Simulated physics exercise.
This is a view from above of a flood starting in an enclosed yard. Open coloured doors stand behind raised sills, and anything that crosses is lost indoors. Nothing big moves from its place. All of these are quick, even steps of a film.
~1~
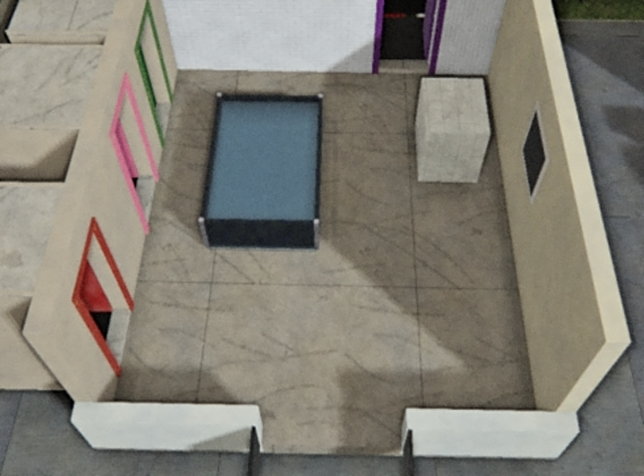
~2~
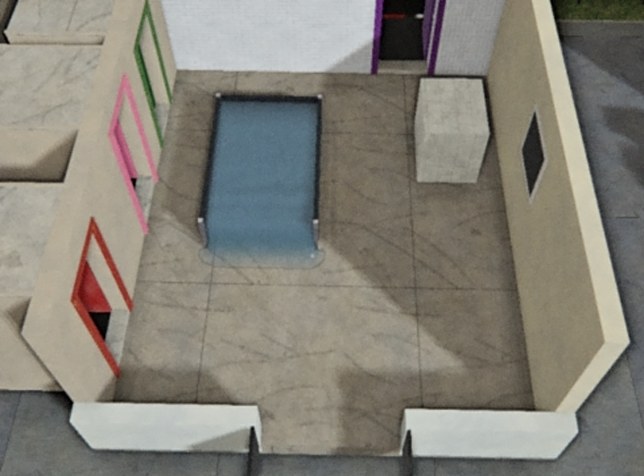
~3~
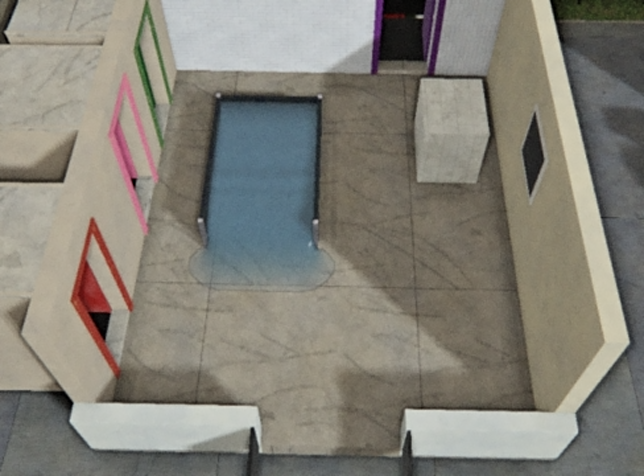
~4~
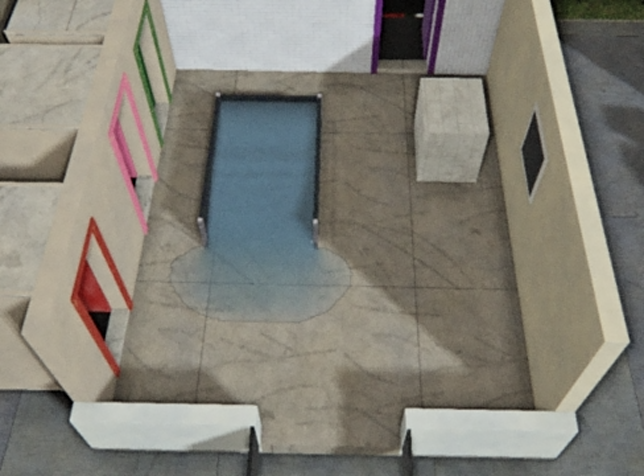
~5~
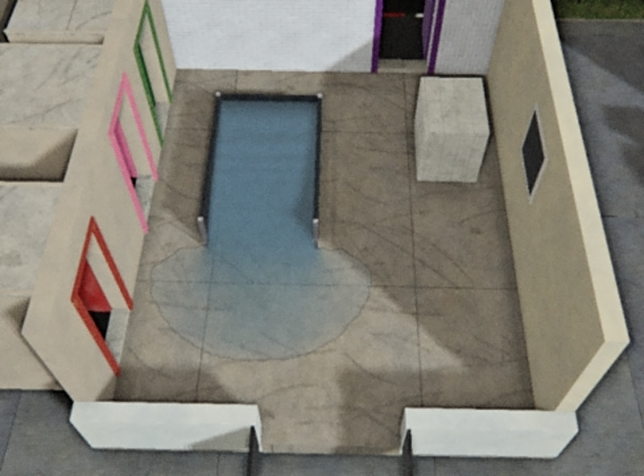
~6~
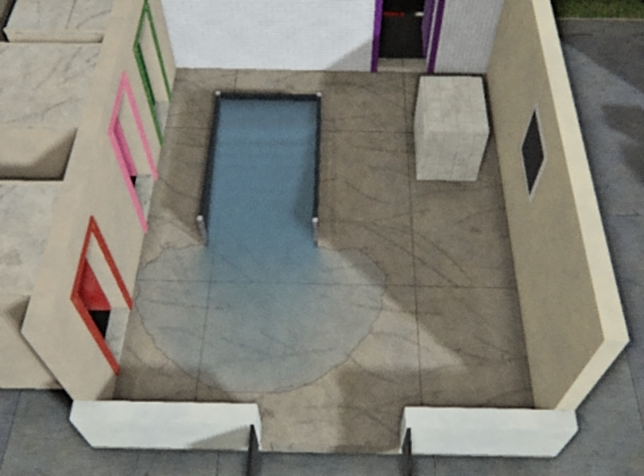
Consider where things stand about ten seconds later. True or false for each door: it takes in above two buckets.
The red door, true; the pink door, false; the purple door, false; the green door, false.
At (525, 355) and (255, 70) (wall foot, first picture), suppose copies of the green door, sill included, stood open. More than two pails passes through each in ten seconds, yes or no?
So the first tops it, and then the second doesn't reach it.
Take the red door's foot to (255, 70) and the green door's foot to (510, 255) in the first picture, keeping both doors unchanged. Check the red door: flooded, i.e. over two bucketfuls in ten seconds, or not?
Answer: Red is not flooded.
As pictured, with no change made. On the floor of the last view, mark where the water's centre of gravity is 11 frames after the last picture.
Roughly (256, 266).
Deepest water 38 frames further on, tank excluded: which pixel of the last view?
At about (524, 430).
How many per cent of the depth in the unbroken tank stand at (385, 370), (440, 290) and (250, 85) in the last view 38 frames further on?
Approx. values, in order: 8 %, 4 %, 0 %.
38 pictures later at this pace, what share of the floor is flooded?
I'd say 65 per cent.
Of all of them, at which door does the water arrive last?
Looks like the door marked purple.
A moment on, water covers 30 % of the floor; the red door wet at the sill, nothing in, the pink door not reached, the purple door not reached, the green door not reached.
Next, water covers 35 % of the floor; the red door under two buckets in, the pink door not reached, the purple door not reached, the green door not reached.
Then, water covers 40 % of the floor; the red door over two buckets in, the pink door not reached, the purple door not reached, the green door not reached.
Later, water covers 65 % of the floor; the red door far over two buckets in, the pink door wet at the sill, nothing in, the purple door not reached, the green door wet at the sill, nothing in.
In the end, water covers 90 % of the floor; the red door far over two buckets in, the pink door wet at the sill, nothing in, the purple door wet at the sill, nothing in, the green door wet at the sill, nothing in.
